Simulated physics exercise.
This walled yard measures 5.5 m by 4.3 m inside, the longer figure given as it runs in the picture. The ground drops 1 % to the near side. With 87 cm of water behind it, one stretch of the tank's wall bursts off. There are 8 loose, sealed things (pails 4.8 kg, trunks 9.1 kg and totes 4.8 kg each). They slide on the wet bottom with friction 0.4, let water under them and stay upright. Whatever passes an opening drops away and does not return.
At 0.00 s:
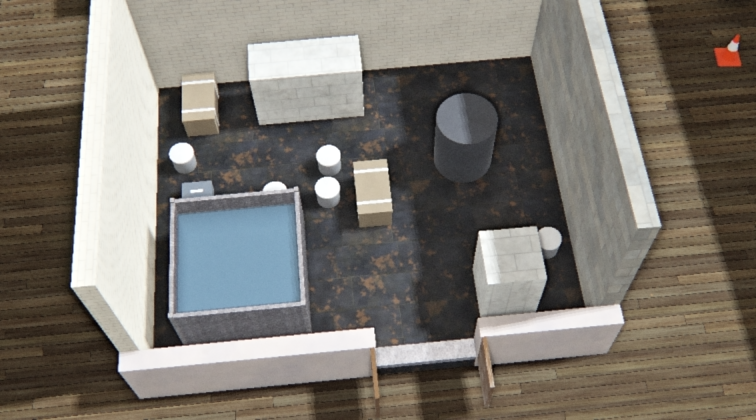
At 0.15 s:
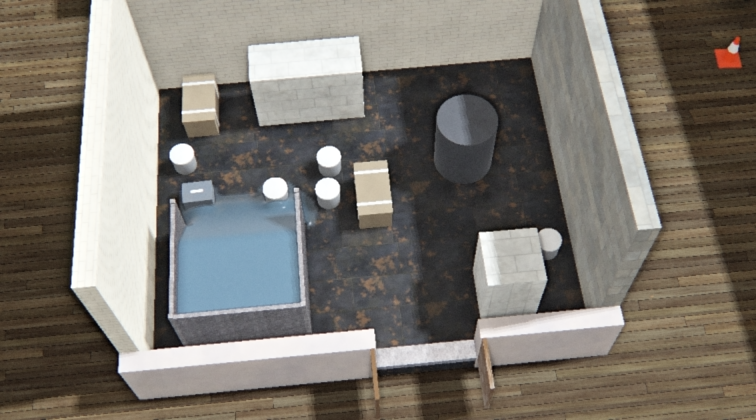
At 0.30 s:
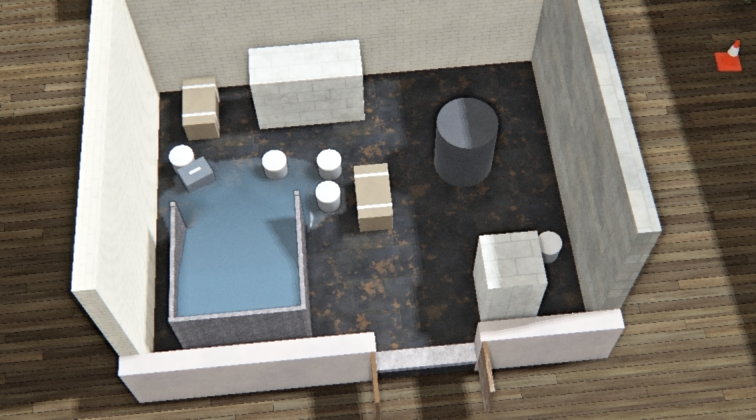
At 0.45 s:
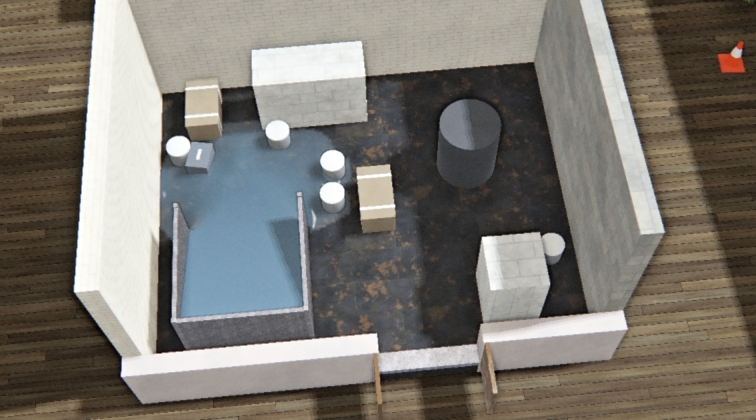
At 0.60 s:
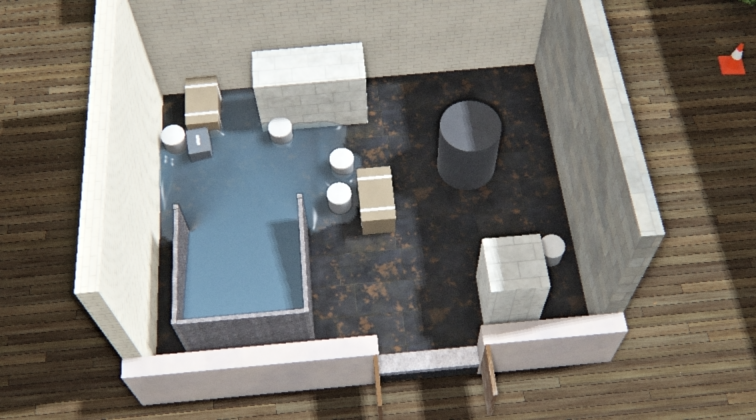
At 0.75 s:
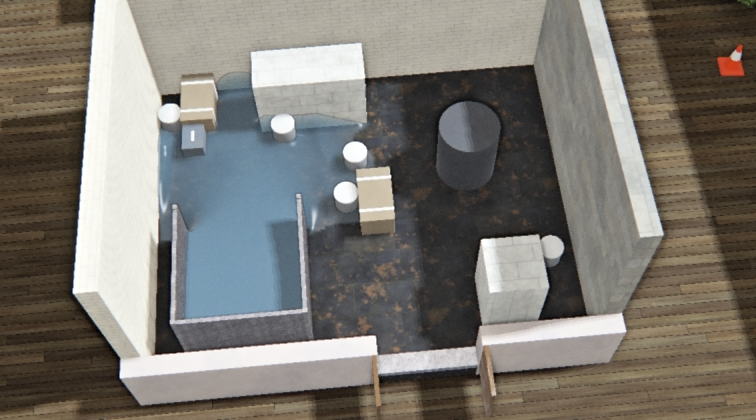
Water pours from the open back of a tank and pushes nearby loose objects across the yard.
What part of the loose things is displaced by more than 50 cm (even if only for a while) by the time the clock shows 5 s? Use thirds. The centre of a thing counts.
It is at least two thirds.
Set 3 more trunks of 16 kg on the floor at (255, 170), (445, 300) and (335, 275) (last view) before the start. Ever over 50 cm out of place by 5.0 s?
In that order: Over, over, less.
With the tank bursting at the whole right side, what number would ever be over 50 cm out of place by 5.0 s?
In that case 3 of them.
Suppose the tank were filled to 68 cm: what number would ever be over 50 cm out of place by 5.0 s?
Then 8.
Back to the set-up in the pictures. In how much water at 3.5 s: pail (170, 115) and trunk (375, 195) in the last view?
About 18 and 6 cm.
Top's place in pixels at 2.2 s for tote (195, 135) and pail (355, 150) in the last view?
Around (187, 170) and (429, 180).
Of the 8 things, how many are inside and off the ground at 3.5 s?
At that moment 4.
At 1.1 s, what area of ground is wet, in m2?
Roughly 9.0 m2.
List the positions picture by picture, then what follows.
The first frame shows a pail at (275, 192) rests on the ground; a tote at (197, 191), on the bottom; 2.2 m2 under water; 0 of 8 have shifted.
The second frame shows a pail at (275, 188) rests on the ground, 8 cm from its start; a tote at (197, 191) rests on the ground; water covers 3.1 m2; 1 of 8 have shifted.
The third frame shows a pail at (274, 160), on the bottom, 55 cm from its start; a tote at (195, 171), on the bottom, 37 cm from its start; water covers 4.4 m2; 2 of 8 have shifted.
The fourth frame shows a pail at (277, 130) rests on the ground, 107 cm from its start; a tote at (199, 155), on the bottom, 65 cm from its start; water covers 5.8 m2; 3 of 8 have shifted.
The fifth frame shows a pail at (280, 127), afloat, 114 cm from its start; a tote at (198, 140) floats, 89 cm from its start; water covers 6.9 m2; 6 of 8 have shifted.
The sixth frame shows a pail at (283, 123) floats, 115 cm from its start; a tote at (193, 136) floats, 95 cm from its start; water covers 7.7 m2; 6 of 8 have shifted.
After 1.1 s 4 of 8 are over 50 cm from their spots; 4 afloat.
After 2.2 s 2 of 8 are over 50 cm from their spots; 4 afloat.
After 3.5 s 7 of 8 are over 50 cm from their spots; 4 afloat.
After 5.0 s 8 of 8 are over 50 cm from their spots, and 8 have been at some point; 5 afloat.
